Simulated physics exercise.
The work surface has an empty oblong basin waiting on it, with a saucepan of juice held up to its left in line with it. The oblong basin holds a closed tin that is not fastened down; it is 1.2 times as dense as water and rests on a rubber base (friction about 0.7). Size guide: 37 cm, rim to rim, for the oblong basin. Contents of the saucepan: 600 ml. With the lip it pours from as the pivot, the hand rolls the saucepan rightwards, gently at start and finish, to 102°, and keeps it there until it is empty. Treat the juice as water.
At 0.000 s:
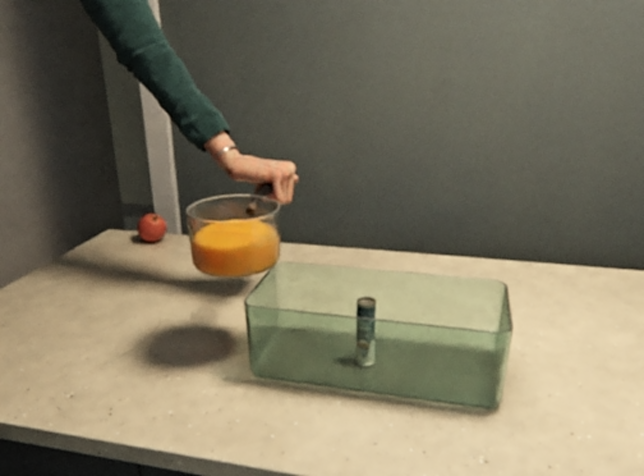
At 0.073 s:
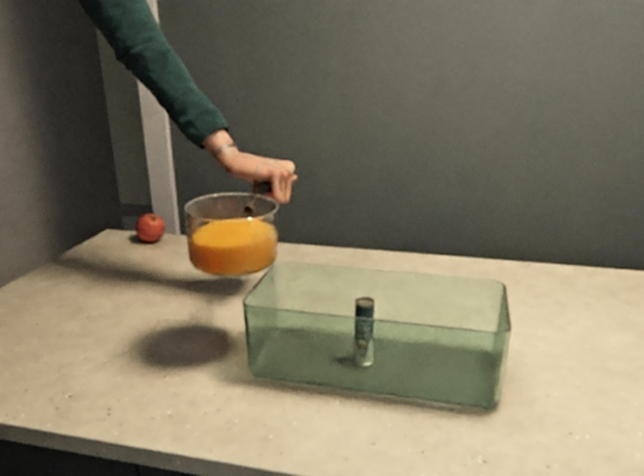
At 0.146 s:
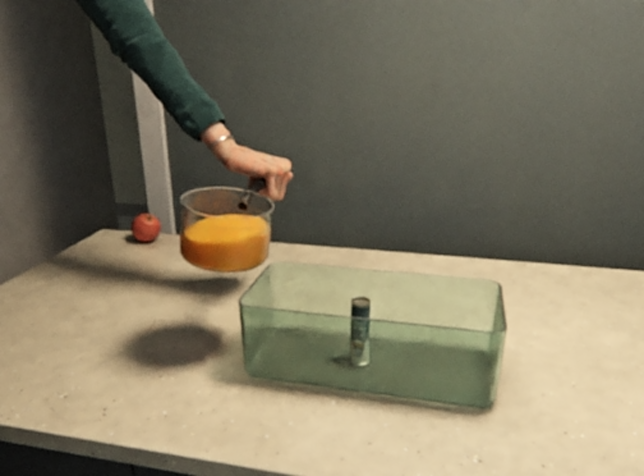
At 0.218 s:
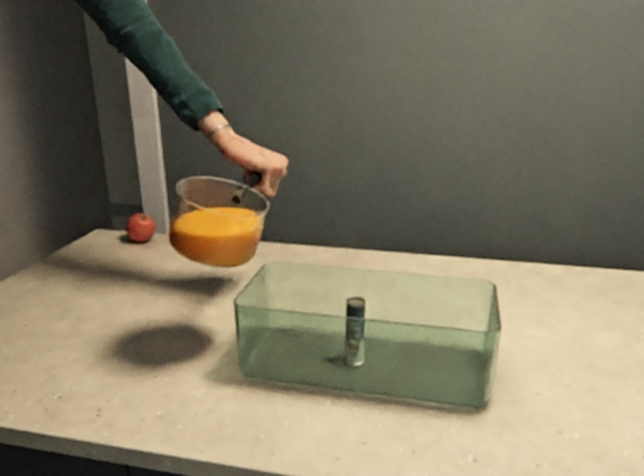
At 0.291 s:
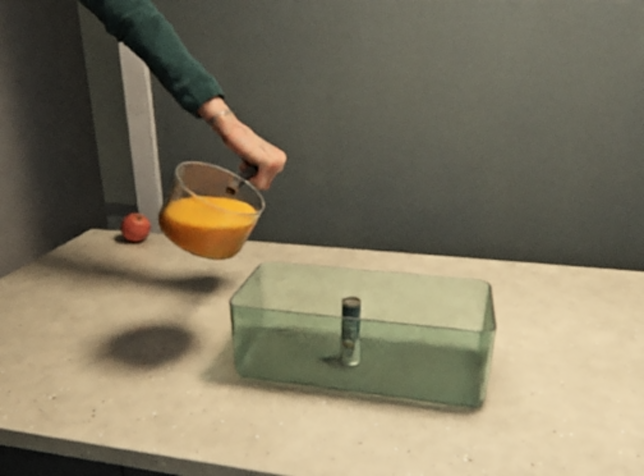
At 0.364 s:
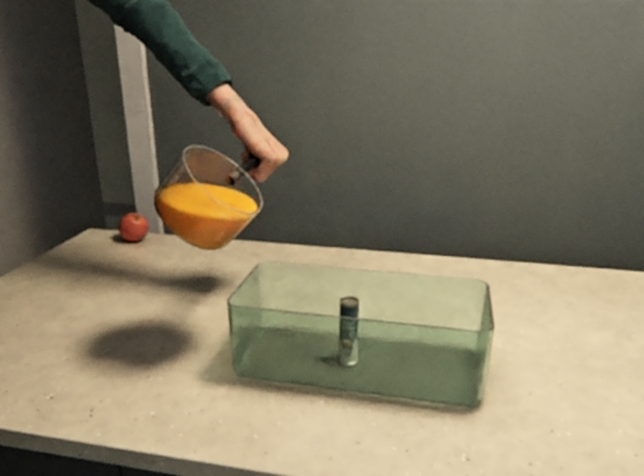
At the start, a hand in a green sleeve holds a clear saucepan of orange juice level above the counter, left of a green see-through basin with a small upright tin inside. The hand tilts the pan rightwards, barely at first, then steeply, and the juice shifts towards its right side.
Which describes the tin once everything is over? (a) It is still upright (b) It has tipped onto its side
Answer: B.
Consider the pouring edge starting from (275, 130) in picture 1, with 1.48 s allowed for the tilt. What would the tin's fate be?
After that, the tin overturns.
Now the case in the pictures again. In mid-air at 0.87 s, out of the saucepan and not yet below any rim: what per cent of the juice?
Some 18 % is up in the air.
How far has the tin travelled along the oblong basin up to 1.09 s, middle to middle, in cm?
About 8 cm.
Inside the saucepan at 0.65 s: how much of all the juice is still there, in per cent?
Remaining: Near 48 % of the total.
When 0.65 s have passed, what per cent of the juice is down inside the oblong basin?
6 %, more or less.
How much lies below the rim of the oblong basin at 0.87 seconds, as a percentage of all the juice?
70 per cent, give or take a little.
By 0.65 s the tilt is 91° and 48 per cent is still to pour; the tin stands where it began.
By 0.87 s the tilt is 102° and 11 per cent is still to pour; the tin leans 17°.
By 1.09 s the tilt is 102° and 1 per cent is still to pour; the tin lies on its side.
By 1.33 s the tilt is 102° and 0 per cent is still to pour; the tin lies on its side.
At rest the tin lies on its side.
